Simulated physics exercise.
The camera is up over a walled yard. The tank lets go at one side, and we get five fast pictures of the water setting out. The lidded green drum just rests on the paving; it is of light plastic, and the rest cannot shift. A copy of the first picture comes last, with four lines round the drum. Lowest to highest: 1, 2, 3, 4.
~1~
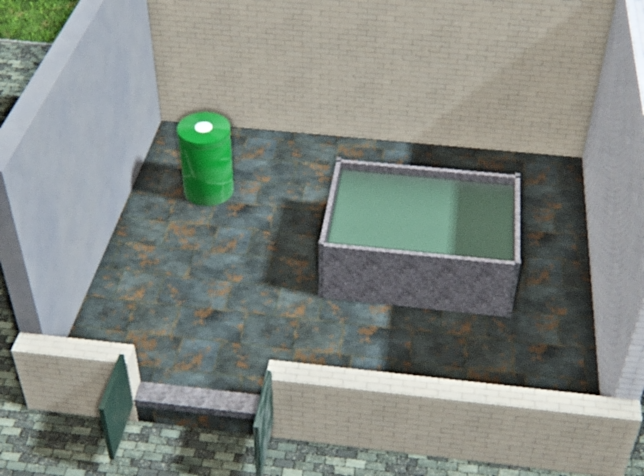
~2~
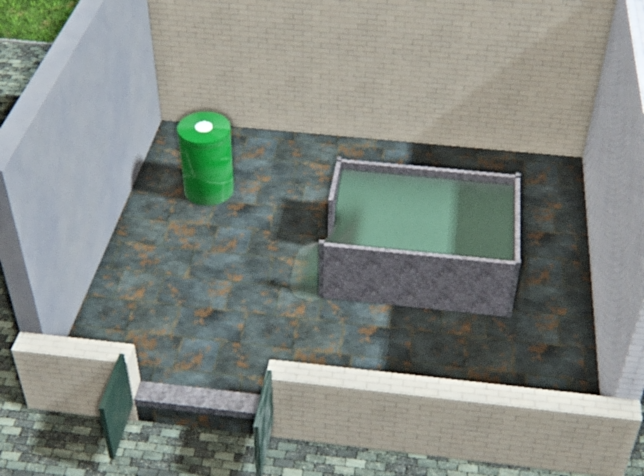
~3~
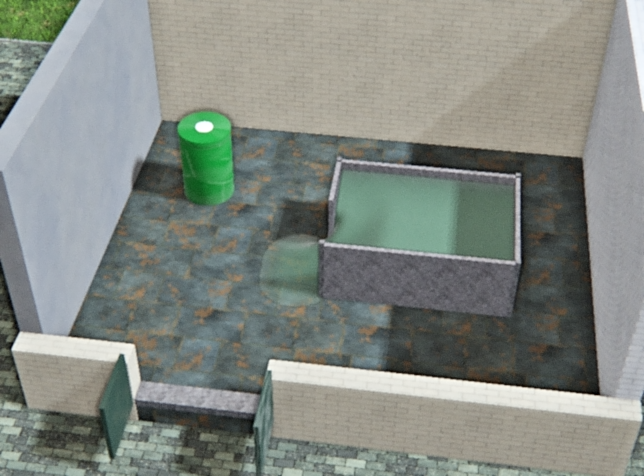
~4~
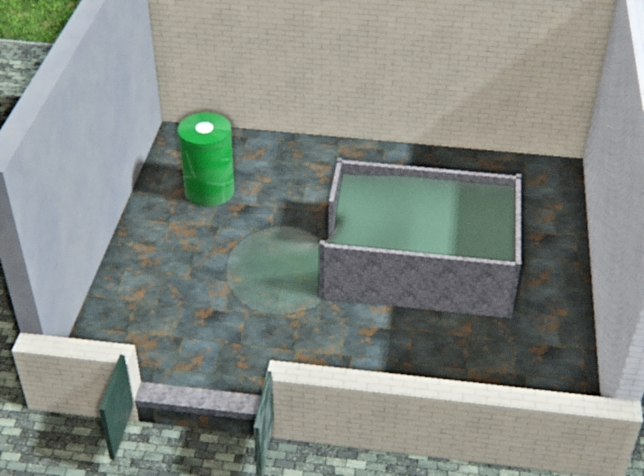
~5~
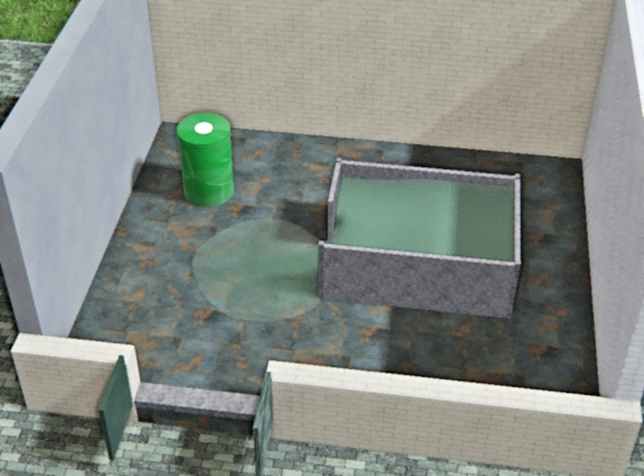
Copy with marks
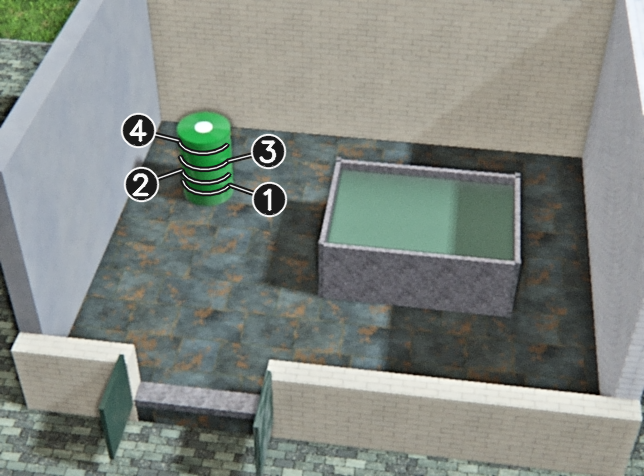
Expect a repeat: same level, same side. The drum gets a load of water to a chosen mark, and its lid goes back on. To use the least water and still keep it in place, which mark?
Go for 1.
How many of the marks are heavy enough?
All of them.
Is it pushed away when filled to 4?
No, that is safe.
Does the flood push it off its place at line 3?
No, that is safe.
In white, 1 at (202, 193); 2 at (201, 182); 3 at (200, 169); 4 at (199, 153); from the bottom up 1, 2, 3, 4.
Choosing 1, it does not move.
Choosing 2, it does not move.
Choosing 3, it does not move.
Choosing 4, it does not move.
